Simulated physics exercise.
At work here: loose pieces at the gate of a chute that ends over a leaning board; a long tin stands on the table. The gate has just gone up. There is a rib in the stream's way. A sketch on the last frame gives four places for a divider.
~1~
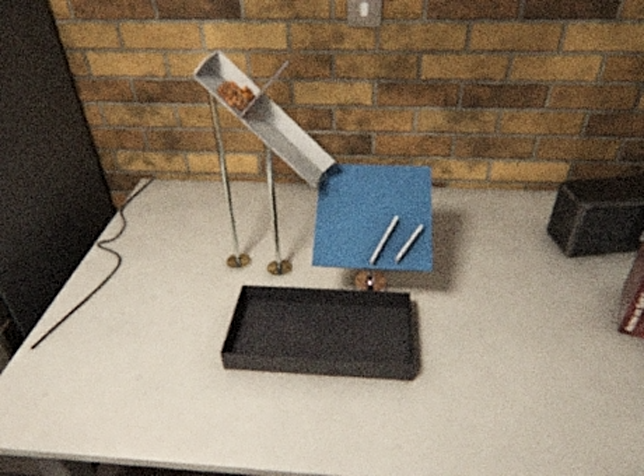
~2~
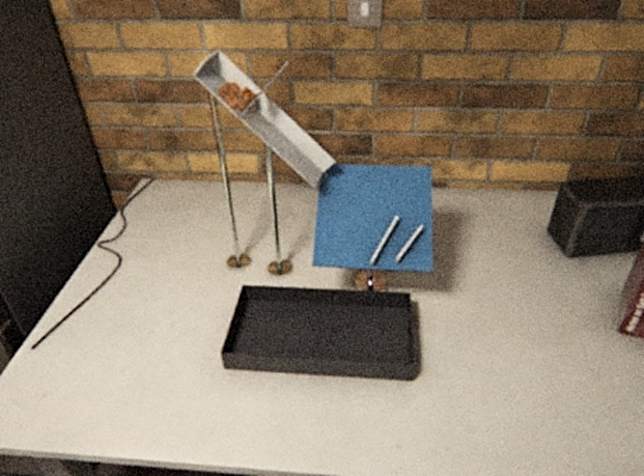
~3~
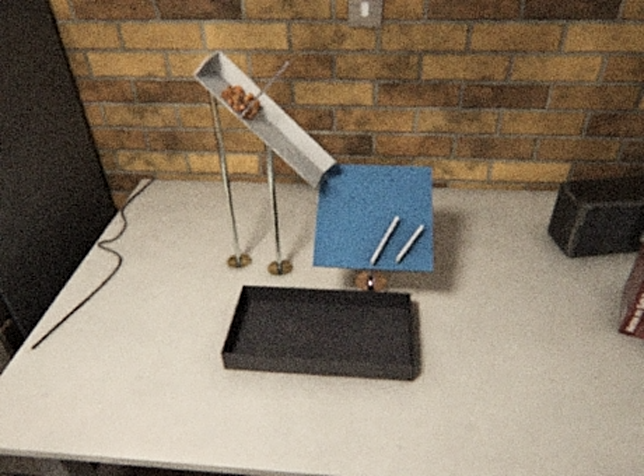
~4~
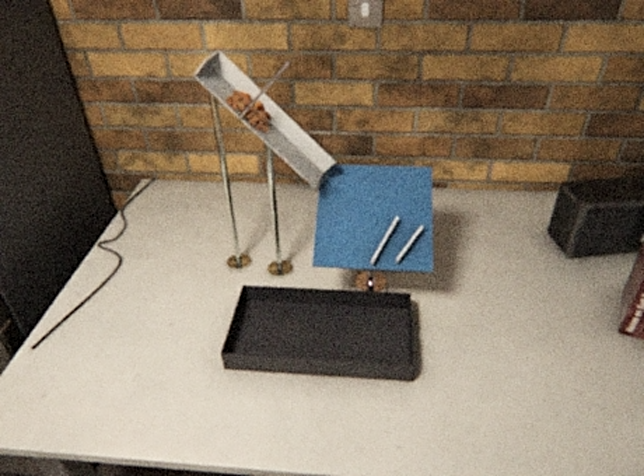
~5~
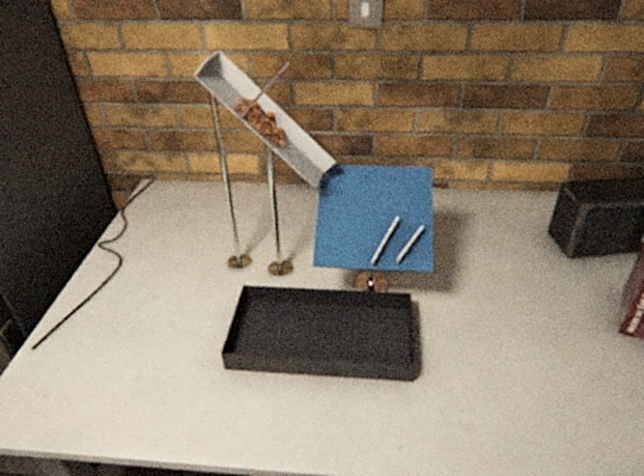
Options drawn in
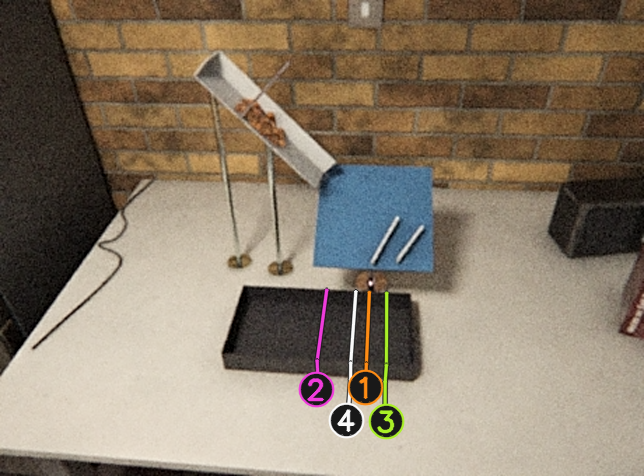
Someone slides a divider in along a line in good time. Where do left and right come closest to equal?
Choose 4.
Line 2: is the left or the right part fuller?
The right side.
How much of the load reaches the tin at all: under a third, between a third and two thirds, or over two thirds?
Over two thirds.
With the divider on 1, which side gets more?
Left.
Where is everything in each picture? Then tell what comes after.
In the first picture, load behind the gate (236, 95), bits of cat kibble; lip of the chute (318, 180), sloping fairly steeply.
In the second picture, middle of the board (374, 214), tilted fairly steeply; middle of its low edge (372, 268); of its high edge (376, 165).
In the third picture, front corners of the tin (221, 353) and (414, 365), empty; front of the load (254, 113).
In the fourth picture, middle of the load (251, 109); its front (266, 129), roughly a quarter of the way to the lip; rib from (398, 217) to (372, 262); rib from (422, 226) to (397, 260).
In the fifth picture, middle of the load (263, 120); its front (282, 144), roughly half of the way to the lip.
On the marked copy, line 1 crosses the front rim at (366, 362); line 2 crosses the front rim at (317, 359); line 3 crosses the front rim at (386, 364); line 4 crosses the front rim at (350, 361).
With 1, of what is caught, almost all on the left of the divider, just a few on the right.
With 2, of what is caught, just a few on the left of the divider, almost all on the right.
With 3, of what is caught, every piece on the left of the divider, not one piece on the right.
With 4, of what is caught, roughly half on the left of the divider, roughly half on the right.
